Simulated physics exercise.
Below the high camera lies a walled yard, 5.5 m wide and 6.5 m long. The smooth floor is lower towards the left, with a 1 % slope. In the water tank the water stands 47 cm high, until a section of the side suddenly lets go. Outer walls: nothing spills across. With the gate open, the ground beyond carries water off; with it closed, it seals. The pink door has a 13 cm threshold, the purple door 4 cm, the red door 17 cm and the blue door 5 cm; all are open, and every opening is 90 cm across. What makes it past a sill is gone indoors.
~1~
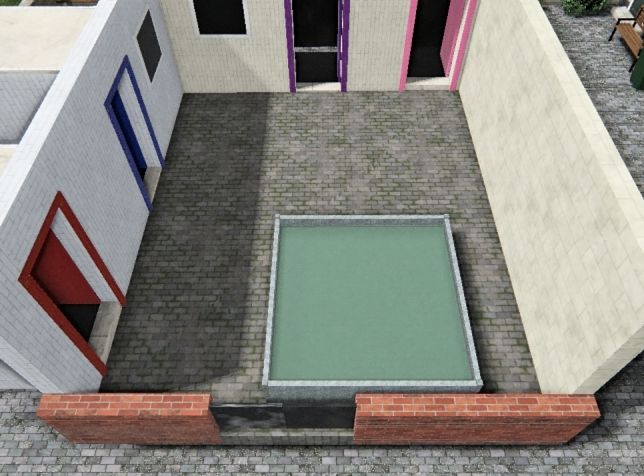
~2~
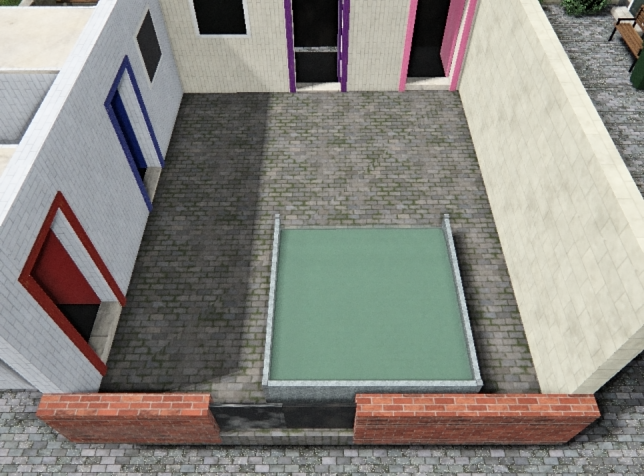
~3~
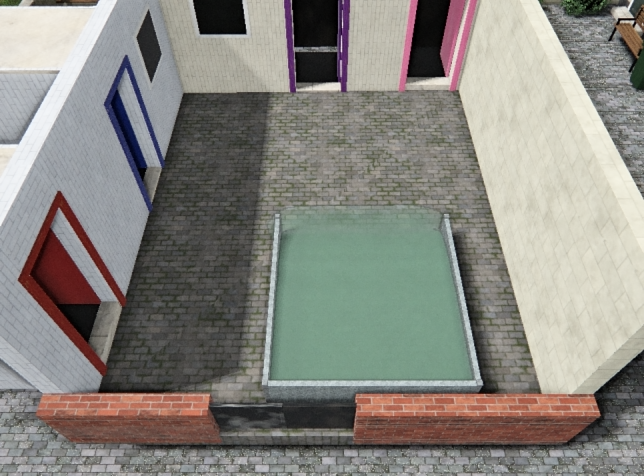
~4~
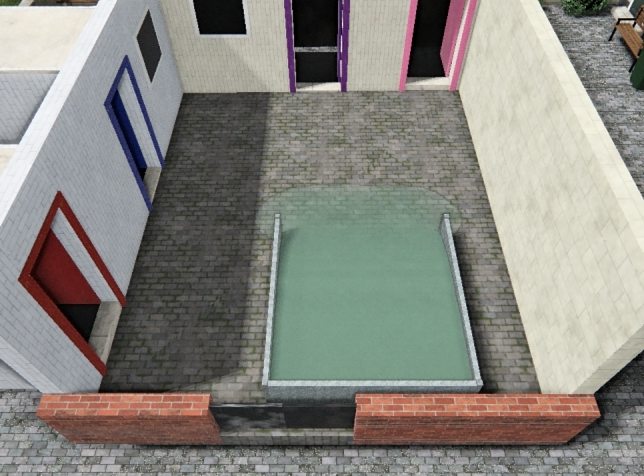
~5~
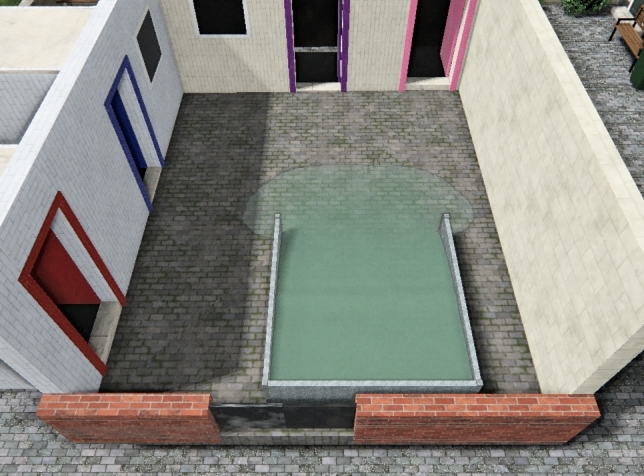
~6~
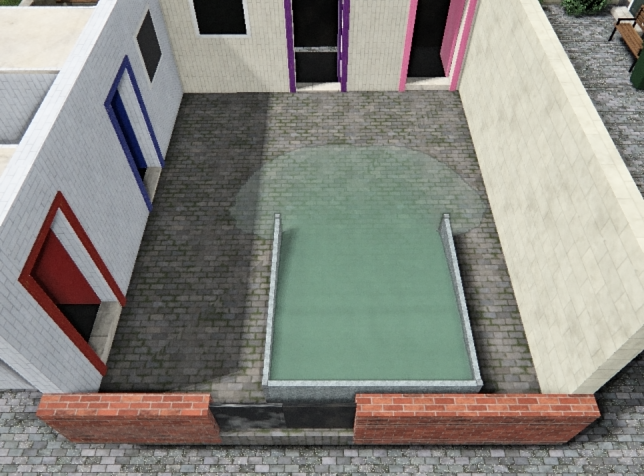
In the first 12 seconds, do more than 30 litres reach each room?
At the pink door, more than that; at the purple door, more than that; at the red door, not that much; at the blue door, more than that.
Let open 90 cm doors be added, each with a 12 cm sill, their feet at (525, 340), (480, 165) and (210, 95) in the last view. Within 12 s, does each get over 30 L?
In sequence the answers are less than that, less than that and more than that.
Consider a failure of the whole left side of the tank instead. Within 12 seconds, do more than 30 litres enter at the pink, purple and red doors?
In that case, pink door: Less than that, purple door: More than that, red door: More than that.
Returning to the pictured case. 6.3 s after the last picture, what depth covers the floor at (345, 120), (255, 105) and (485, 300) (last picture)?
7, 11 and 2 cm, respectively.
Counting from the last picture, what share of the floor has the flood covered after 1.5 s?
I'd guess around 60 %.
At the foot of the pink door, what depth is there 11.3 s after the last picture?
It's some 3.0 centimetres deep.
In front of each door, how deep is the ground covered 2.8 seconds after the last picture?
Pink 24 cm, purple 20 cm, red 0 cm, blue 3 cm.
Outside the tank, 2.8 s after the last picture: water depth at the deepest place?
I'd say near 30 centimetres.
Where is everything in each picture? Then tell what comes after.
The first frame shows still water, 47 cm deep, in the water tank at (366, 293).
In the second frame, the front is at a hidden place, 1.2 m from the gap on the water tank's far side; 0.4 m2 of floor is under water; 47 cm left at the back of the water tank.
In the third frame, water pours out on the water tank's far side and has run 1.4 m, to a hidden place; typically 9 cm deep outside, 47 cm at the water tank's back.
In the fourth frame, water pours out on the water tank's far side and has run 1.6 m, to (454, 212); typically 8 cm deep outside, 47 cm at the water tank's back.
In the fifth frame, the front is at (263, 192), 1.9 m from the gap on the water tank's far side; 4.5 m2 of floor is under water; 47 cm left at the back of the water tank.
In the sixth frame, the front is at (290, 155), 2.3 m from the gap on the water tank's far side; 6.3 m2 of floor is under water; 48 cm left at the back of the water tank.
Then, 0.7 s after the last picture water covers 45 % of the floor and is deepest (21 cm) near (316, 231); pink door not reached, purple door 3 cm at the sill, 0 L in, red door not reached, blue door not reached.
Then, 1.5 s after the last picture water covers 60 % of the floor and is deepest (24 cm) near (354, 97); pink door 17 cm at the sill, 0 L in, purple door 10 cm at the sill, 58 L in, red door not reached, blue door not reached.
Then, 2.8 s after the last picture water covers 60 % of the floor and is deepest (30 cm) near (184, 93); pink door 24 cm at the sill, 46 L in, purple door 20 cm at the sill, 199 L in, red door not reached, blue door 3 cm at the sill, 0 L in.
Then, 6.3 s after the last picture water covers 90 % of the floor and is deepest (18 cm) near (184, 93); pink door 6 cm at the sill, 90 L in, purple door 10 cm at the sill, 364 L in, red door 4 cm at the sill, 0 L in, blue door 9 cm at the sill, 10 L in.
Then, 11.3 s after the last picture water covers 100 % of the floor and is deepest (16 cm) near (128, 290); pink door 3 cm at the sill, 90 L in, purple door 6 cm at the sill, 402 L in, red door 13 cm at the sill, 0 L in, blue door 9 cm at the sill, 59 L in.
